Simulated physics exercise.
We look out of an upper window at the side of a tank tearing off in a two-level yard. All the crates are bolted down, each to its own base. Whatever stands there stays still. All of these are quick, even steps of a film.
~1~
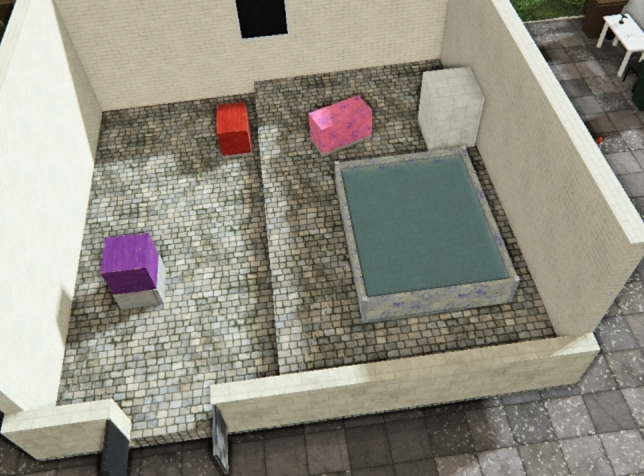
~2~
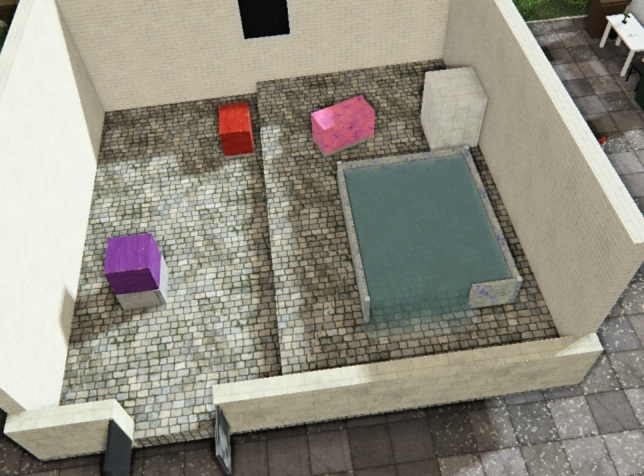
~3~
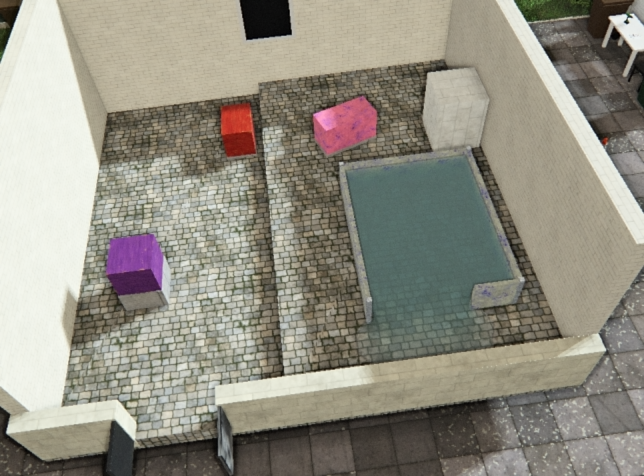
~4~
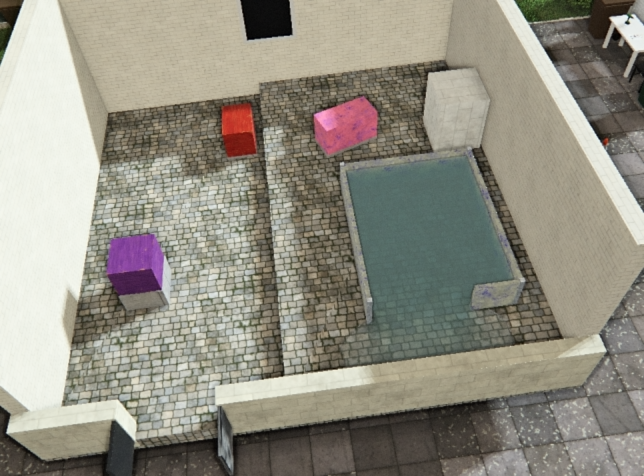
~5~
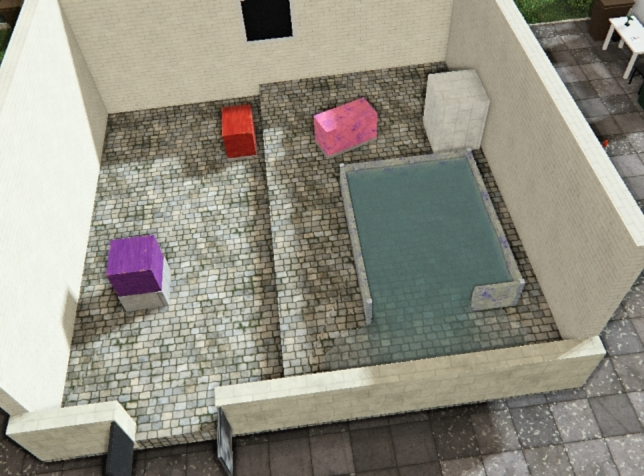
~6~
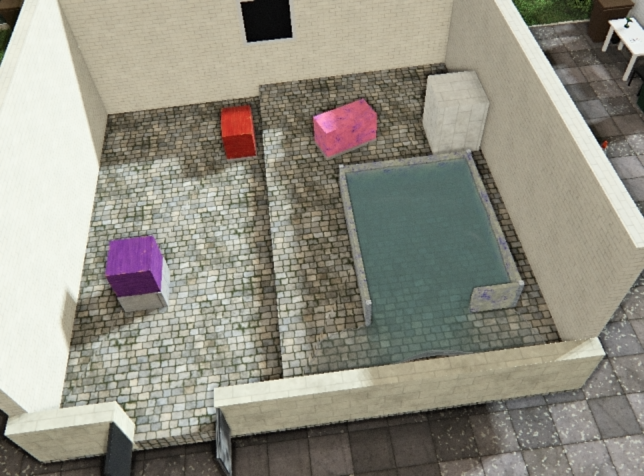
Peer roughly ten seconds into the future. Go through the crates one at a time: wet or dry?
Outcome: The purple crate is left alone by the water. The red crate is lapped by the water. The pink crate is lapped by the water.
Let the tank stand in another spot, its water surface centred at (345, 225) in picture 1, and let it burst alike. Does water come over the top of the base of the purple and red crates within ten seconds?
Then: Purple stays dry; red takes water.
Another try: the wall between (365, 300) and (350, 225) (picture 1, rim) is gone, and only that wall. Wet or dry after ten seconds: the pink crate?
As far as I can tell, the pink one stays clear.
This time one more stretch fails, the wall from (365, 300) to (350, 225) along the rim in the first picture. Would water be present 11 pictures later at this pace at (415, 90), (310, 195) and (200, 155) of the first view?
In the order given, the spots are not soaked, not soaked and not soaked.
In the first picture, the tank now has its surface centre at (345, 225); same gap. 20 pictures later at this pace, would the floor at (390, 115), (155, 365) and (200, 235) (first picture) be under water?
As listed: Free of water, covered, dry.
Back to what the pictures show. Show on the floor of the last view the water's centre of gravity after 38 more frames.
Close to (321, 262).
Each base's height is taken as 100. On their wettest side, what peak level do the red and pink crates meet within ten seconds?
About 190 % and 160 %.
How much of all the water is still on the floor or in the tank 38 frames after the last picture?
About 98 per cent.
A moment on, water covers 10 % of the floor; the purple crate not reached, the red crate not reached, the pink crate not reached.
Next, water covers 25 % of the floor; the purple crate water round its plinth, the red crate not reached, the pink crate not reached.
Then, water covers 35 % of the floor; the purple crate water round its plinth, the red crate not reached, the pink crate not reached.
Later, water covers 65 % of the floor; the purple crate water round its plinth, the red crate water round its plinth, the pink crate water round its plinth.
In the end, water covers 70 % of the floor; the purple crate stayed above the water, the red crate was topped, the pink crate was topped.
